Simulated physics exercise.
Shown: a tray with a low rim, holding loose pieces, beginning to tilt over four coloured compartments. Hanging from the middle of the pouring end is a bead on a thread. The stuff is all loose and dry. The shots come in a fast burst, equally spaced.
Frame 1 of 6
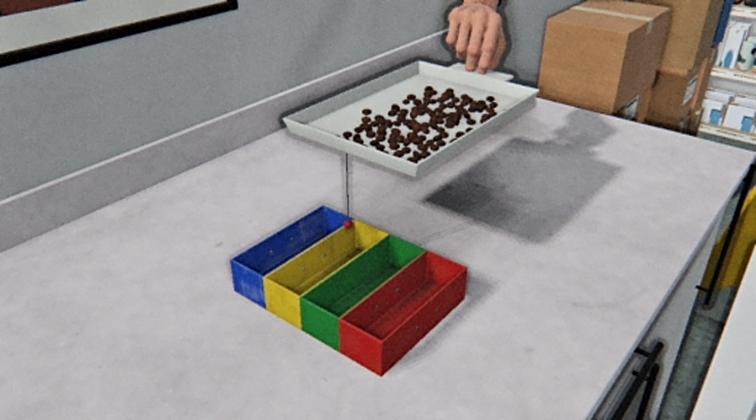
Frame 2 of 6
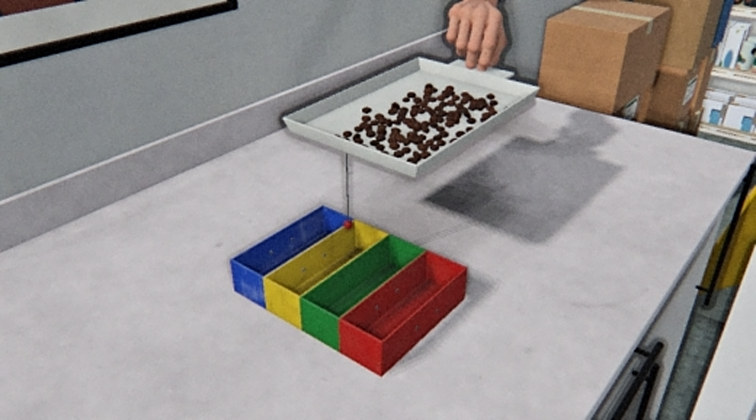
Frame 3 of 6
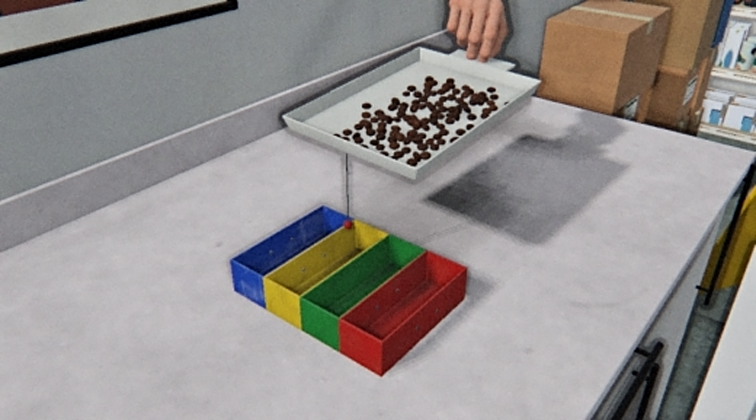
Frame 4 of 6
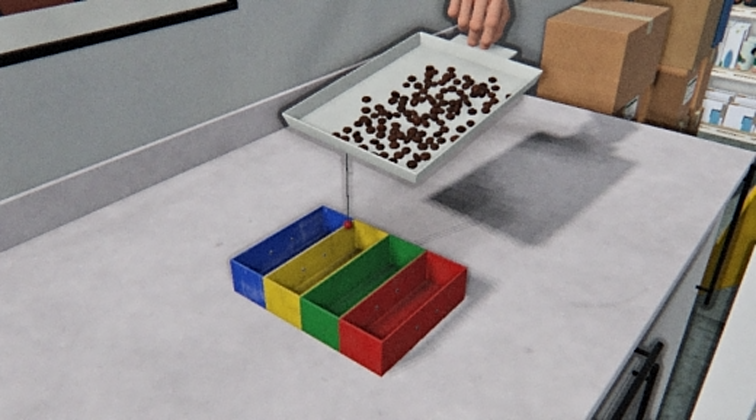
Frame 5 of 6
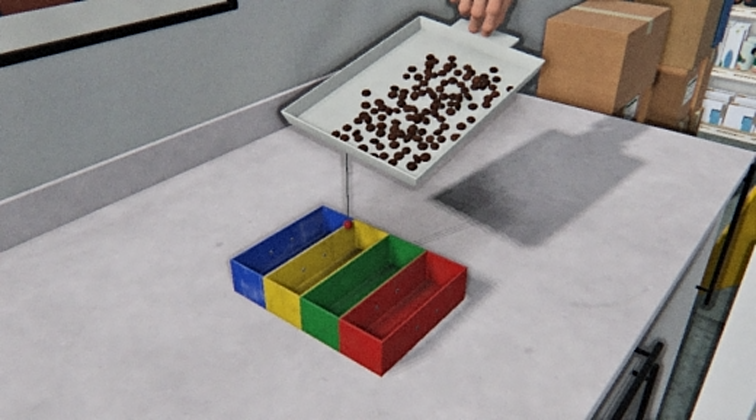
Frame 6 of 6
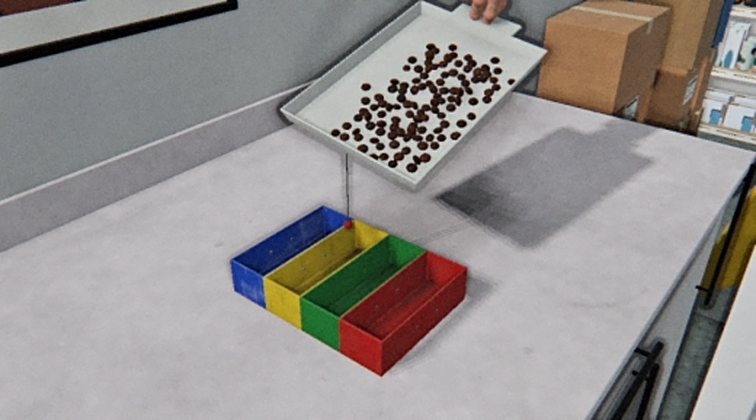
White tray of small dark brown pieces tilting gradually toward its right front corner, a hand behind it, above four coloured compartments.
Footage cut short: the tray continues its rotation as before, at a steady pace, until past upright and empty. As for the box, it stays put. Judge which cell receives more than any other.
The green cell receives the most.
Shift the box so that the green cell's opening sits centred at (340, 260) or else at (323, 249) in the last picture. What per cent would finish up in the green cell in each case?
First position: Some 10 %; second position: Some 0 %.
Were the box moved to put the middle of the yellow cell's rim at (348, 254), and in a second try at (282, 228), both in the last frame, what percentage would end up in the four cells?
Trial 1 near 100 %, trial 2 near 10 %.
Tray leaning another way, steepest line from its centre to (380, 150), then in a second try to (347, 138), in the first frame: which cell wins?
Green, then the blue cell.
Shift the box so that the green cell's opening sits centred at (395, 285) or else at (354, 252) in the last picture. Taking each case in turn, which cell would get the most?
In order of the tries: The cell in green and the red cell.
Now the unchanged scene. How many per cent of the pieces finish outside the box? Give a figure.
I'd put it at about 0 percent.
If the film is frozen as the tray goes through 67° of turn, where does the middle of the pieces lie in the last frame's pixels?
Somewhere around pixel (411, 170) in the last picture.
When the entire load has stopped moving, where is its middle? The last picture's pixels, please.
Close to (389, 295), more or less.
Soon after the last picture, tray tipped steeply; most on the tray; a stray few in the green cell; a small part falling or outside the box.
A little later, tray tipped past a quarter turn; a small part on the tray; about half in the green cell; about a third in the red cell; a stray few falling or outside the box.
Later still, tray tipped past a quarter turn; about half in the green cell; about half in the red cell; a stray few falling or outside the box.
At rest, tray tipped past a quarter turn; about half in the green cell; about half in the red cell; none in the yellow cell; none in the blue cell; a stray few outside the box.
